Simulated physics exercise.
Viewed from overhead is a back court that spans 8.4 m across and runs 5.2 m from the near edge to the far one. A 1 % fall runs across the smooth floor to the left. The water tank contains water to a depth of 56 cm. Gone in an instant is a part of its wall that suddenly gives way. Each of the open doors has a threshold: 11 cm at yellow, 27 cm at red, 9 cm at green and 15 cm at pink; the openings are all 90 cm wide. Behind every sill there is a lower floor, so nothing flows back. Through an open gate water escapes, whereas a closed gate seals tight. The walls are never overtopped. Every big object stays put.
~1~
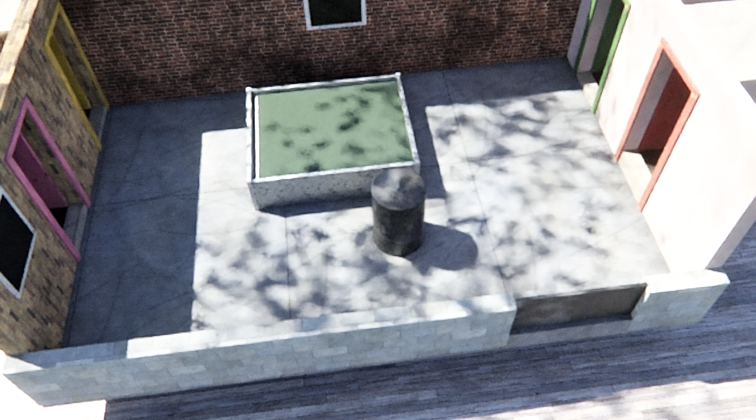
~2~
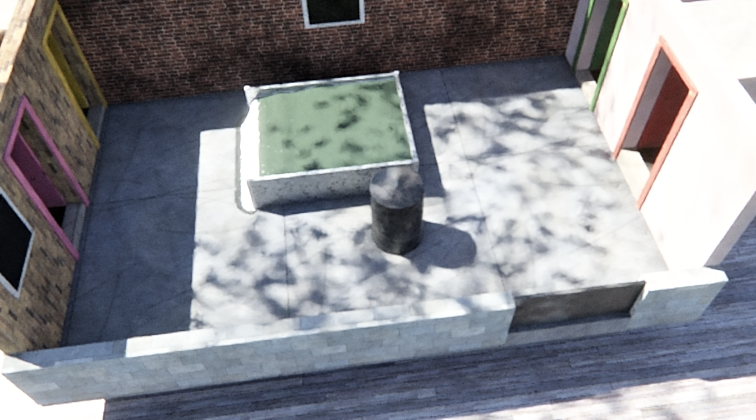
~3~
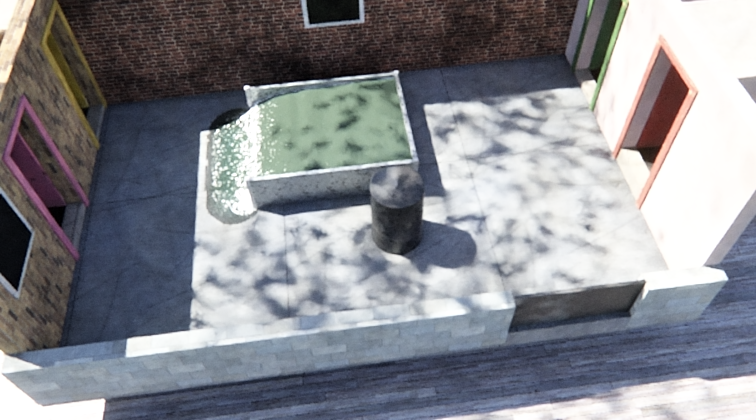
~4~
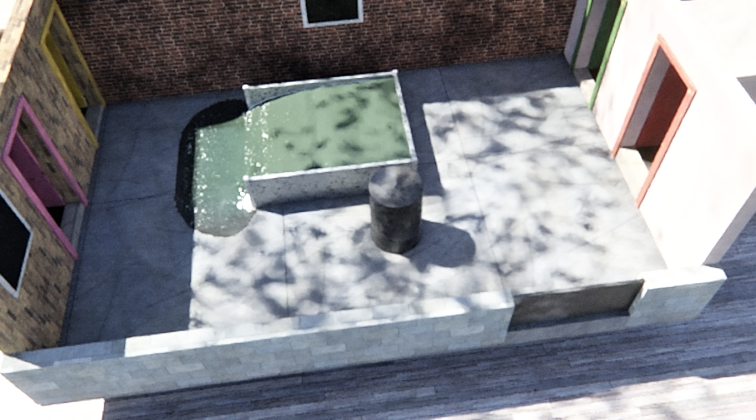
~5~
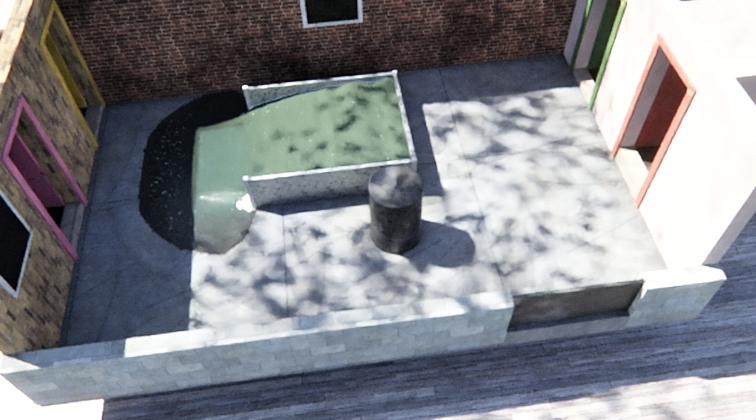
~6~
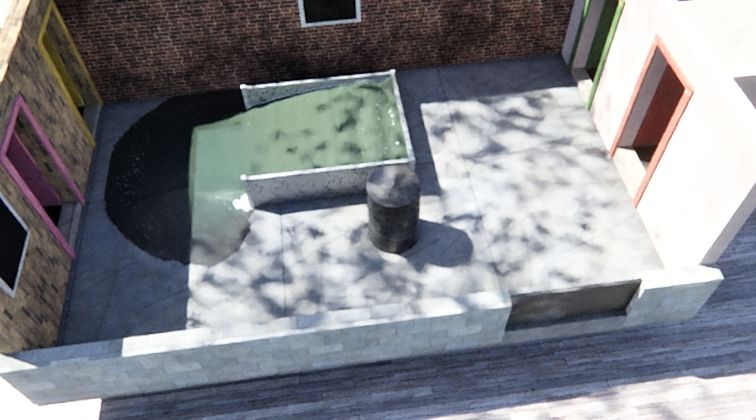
In a walled courtyard, green water bursts from a tank's left side and spreads leftward.
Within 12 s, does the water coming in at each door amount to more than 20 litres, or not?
My prediction: Yellow door: Above the limit, red door: Beneath the limit, green door: Beneath the limit, pink door: Above the limit.
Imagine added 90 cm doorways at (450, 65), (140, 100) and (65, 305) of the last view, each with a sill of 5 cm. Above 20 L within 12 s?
Door 1: Lower; door 2: Higher; door 3: Higher.
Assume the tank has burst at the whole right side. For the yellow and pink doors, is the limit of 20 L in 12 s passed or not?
Yellow short, pink short.
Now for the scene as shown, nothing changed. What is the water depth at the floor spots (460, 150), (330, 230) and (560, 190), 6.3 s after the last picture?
About 0, 6 and 1 cm respectively.
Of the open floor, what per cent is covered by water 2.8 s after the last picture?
Roughly 35 % of the floor is wet.
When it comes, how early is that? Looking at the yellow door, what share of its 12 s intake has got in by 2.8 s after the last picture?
By that time, around 75 per cent.
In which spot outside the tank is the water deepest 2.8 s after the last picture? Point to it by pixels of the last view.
Close to (53, 364).
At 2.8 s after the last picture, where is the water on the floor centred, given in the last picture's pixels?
Around (188, 188) in the last picture.
Then, 0.7 s after the last picture water covers 25 % of the floor and is deepest (34 cm) near (88, 178); yellow door 23 cm at the sill, 8 L in, red door not reached, green door not reached, pink door 25 cm at the sill, 6 L in.
Then, 1.5 s after the last picture water covers 30 % of the floor and is deepest (40 cm) near (100, 116); yellow door 34 cm at the sill, 81 L in, red door not reached, green door not reached, pink door 30 cm at the sill, 48 L in.
Then, 2.8 s after the last picture water covers 35 % of the floor and is deepest (32 cm) near (53, 364); yellow door 26 cm at the sill, 243 L in, red door not reached, green door not reached, pink door 24 cm at the sill, 118 L in.
Then, 6.3 s after the last picture water covers 75 % of the floor and is deepest (16 cm) near (51, 377); yellow door 11 cm at the sill, 319 L in, red door not reached, green door not reached, pink door 11 cm at the sill, 140 L in.
Then, 11.3 s after the last picture water covers 95 % of the floor and is deepest (9 cm) near (51, 377); yellow door 9 cm at the sill, 320 L in, red door 5 cm at the sill, 0 L in, green door 5 cm at the sill, 0 L in, pink door 8 cm at the sill, 140 L in.
